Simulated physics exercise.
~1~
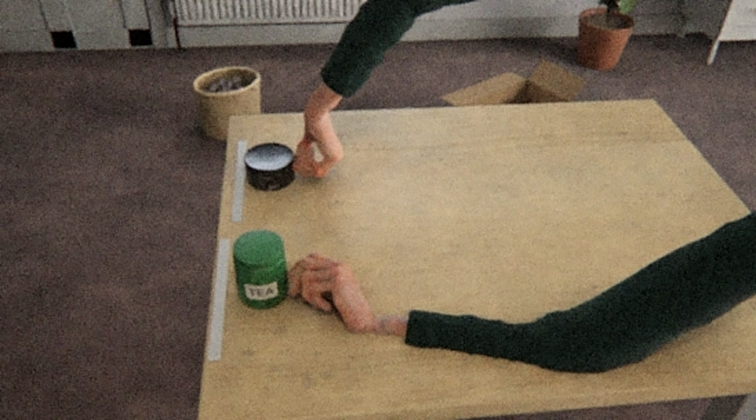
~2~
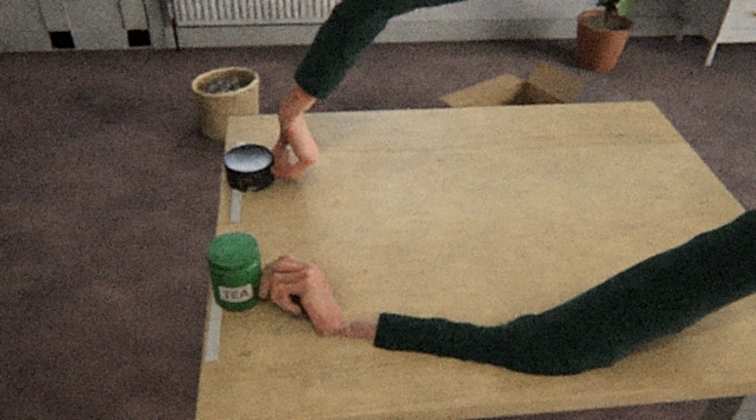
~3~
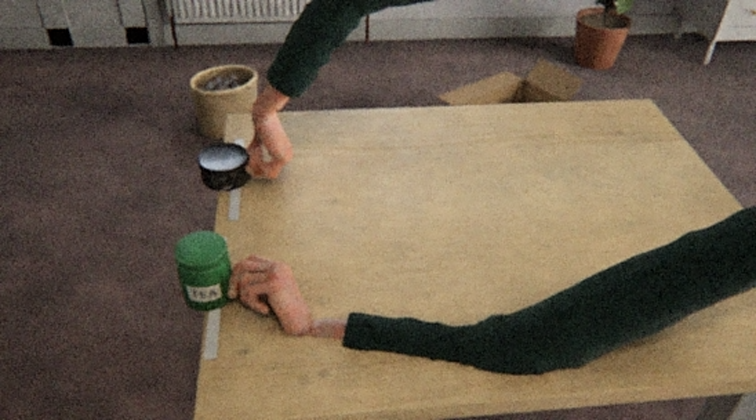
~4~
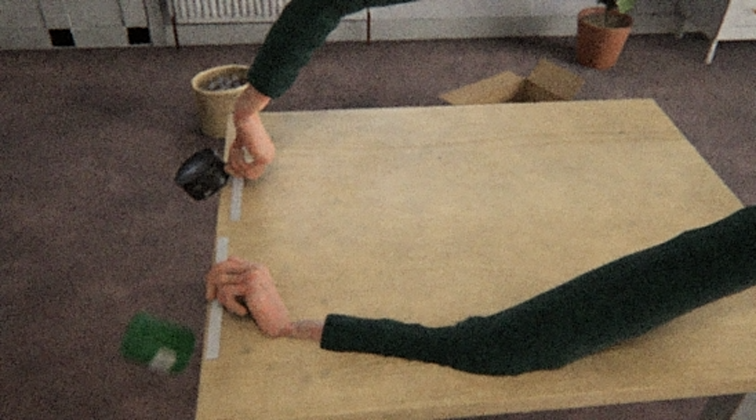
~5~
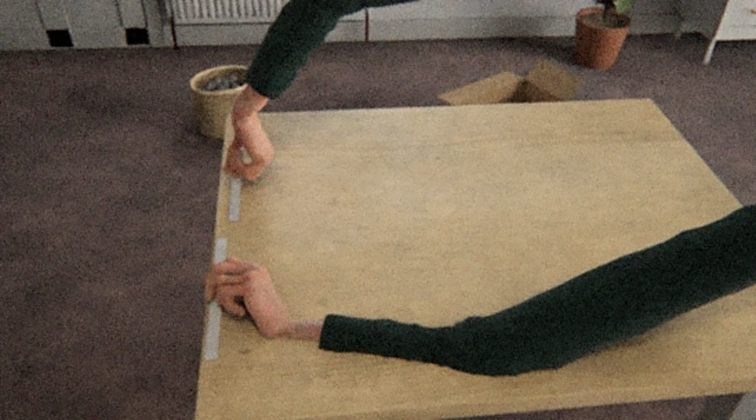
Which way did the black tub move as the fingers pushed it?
The black tub moved to the left, towards the end of the table and over its edge.
On a light wooden table, two hands in dark green sleeves nudged a black tub and a green tea jar left, past strips of tape. The jar tumbled off the edge as the tub tipped over it, and both dropped out of sight.
